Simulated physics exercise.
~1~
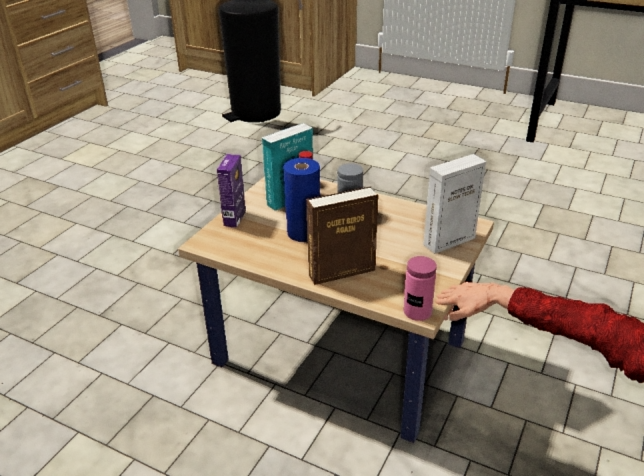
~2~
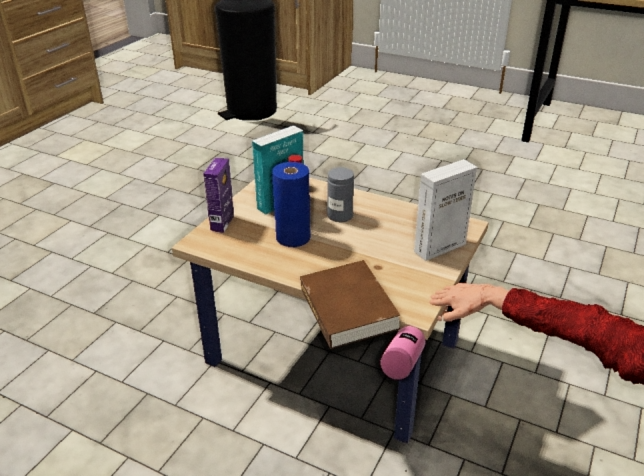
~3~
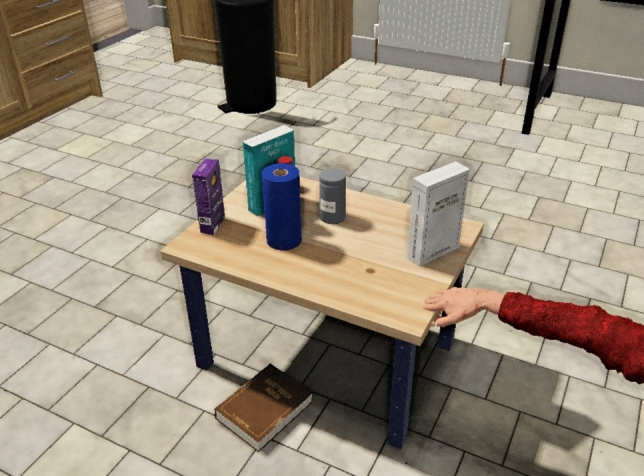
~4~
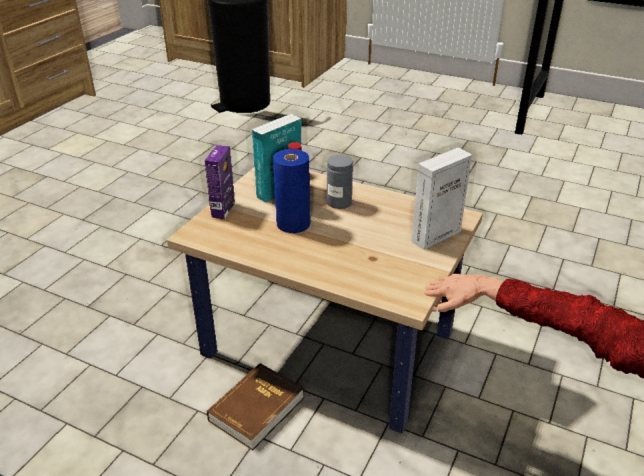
The video shows a hand at the edge of a small wooden table holding books, containers and a purple packet as the table shifts slightly back and forth. The brown book and pink jar topple and fall off the front, while everything else stays standing on top.
